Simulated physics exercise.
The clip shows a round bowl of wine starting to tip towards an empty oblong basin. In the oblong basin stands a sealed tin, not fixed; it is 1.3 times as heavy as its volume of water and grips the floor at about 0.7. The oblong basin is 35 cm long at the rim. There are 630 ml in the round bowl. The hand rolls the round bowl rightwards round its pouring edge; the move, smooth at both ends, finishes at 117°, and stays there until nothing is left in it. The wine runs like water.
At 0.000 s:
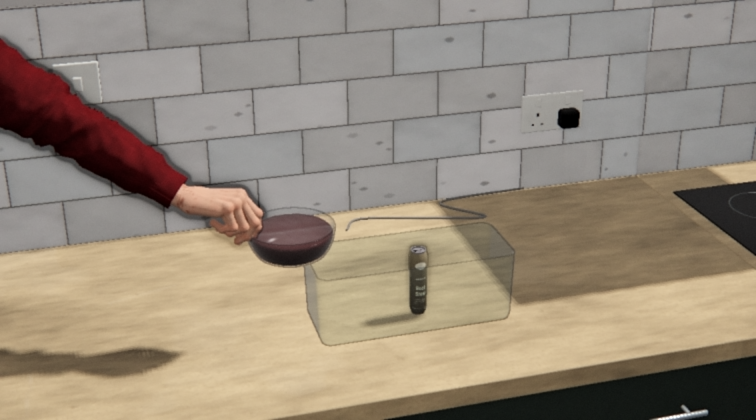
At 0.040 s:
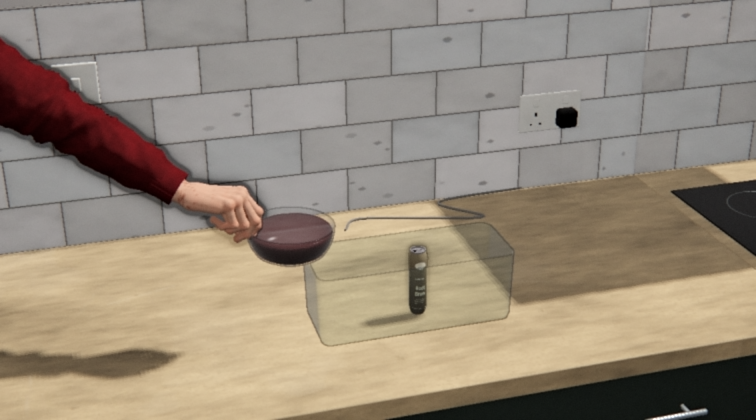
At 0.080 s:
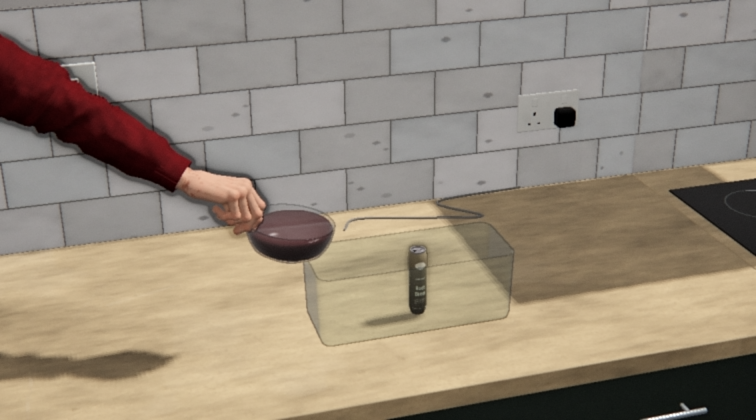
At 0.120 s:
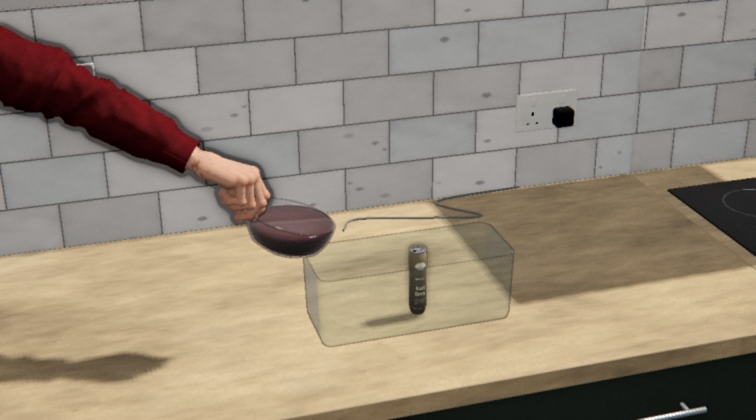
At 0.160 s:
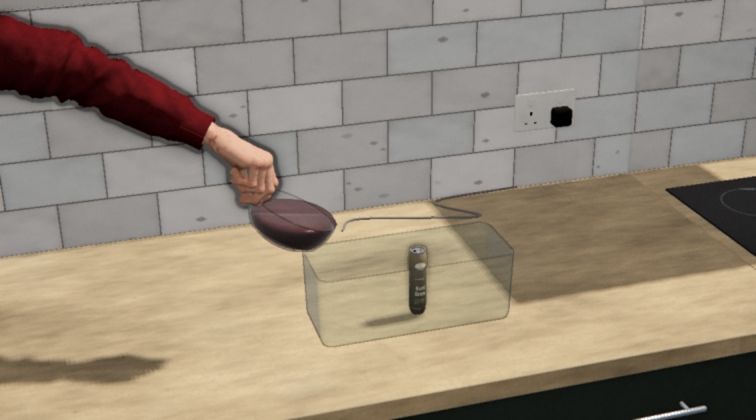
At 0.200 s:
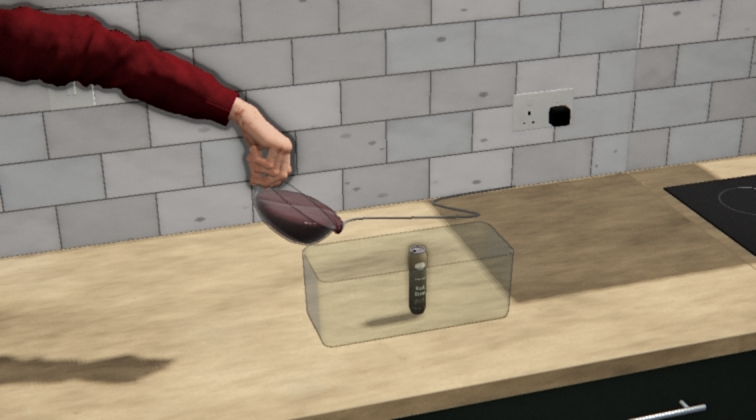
At first, a hand in a red sleeve holds a round glass bowl of dark wine almost level, beside a clear oblong basin with a dark tin in it on a wooden worktop. The hand then rolls the bowl steadily rightwards, and wine reaches the lowered rim and begins to run over it.
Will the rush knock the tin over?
The tin topples.
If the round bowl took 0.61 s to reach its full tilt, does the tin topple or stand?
Then it topples.
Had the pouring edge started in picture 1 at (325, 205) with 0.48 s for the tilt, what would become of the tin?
Then it falls.
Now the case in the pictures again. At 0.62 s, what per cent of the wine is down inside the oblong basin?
About 100 per cent.
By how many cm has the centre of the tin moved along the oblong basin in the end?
About 5.5 cm.
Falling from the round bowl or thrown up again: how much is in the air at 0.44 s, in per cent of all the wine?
Near 60 in a hundred.
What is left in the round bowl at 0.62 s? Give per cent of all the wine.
Some 0 per cent.
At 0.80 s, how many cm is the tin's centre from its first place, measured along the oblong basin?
Some 3 cm.
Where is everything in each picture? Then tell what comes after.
Tilt 0°; pouring edge (334, 221); surface from (248, 235) to (331, 224); the oblong basin's rim runs from (310, 264) to (503, 238); the tin's top is at (418, 252), in the first picture.
Tilt 2°; pouring edge (333, 222); surface from (248, 234) to (331, 223), in the second picture.
Tilt 7°; pouring edge (333, 222); surface from (248, 230) to (331, 221), in the third picture.
Tilt 16°; pouring edge (333, 223); surface from (249, 223) to (332, 219); 1 per cent is over the edge, in the fourth picture.
Tilt 27°; pouring edge (333, 223); surface from (251, 212) to (329, 217); 5 per cent is over the edge, in the fifth picture.
Tilt 40°; pouring edge (332, 223); surface from (255, 198) to (316, 208); 10 per cent is over the edge, in the sixth picture.
Then, 0.44 s in, the tilt is 113° and 8 per cent is still to pour; the tin stands where it began.
Then, 0.62 s in, the tilt is 117° and 0 per cent is still to pour; the tin stands 2 cm from where it began.
Then, 0.80 s in, the tilt is 117° and 0 per cent is still to pour; the tin leans 9°.
Then, 1.00 s in, the tilt is 117° and 0 per cent is still to pour; the tin leans 12°.
Finally, the tin lies on its side.
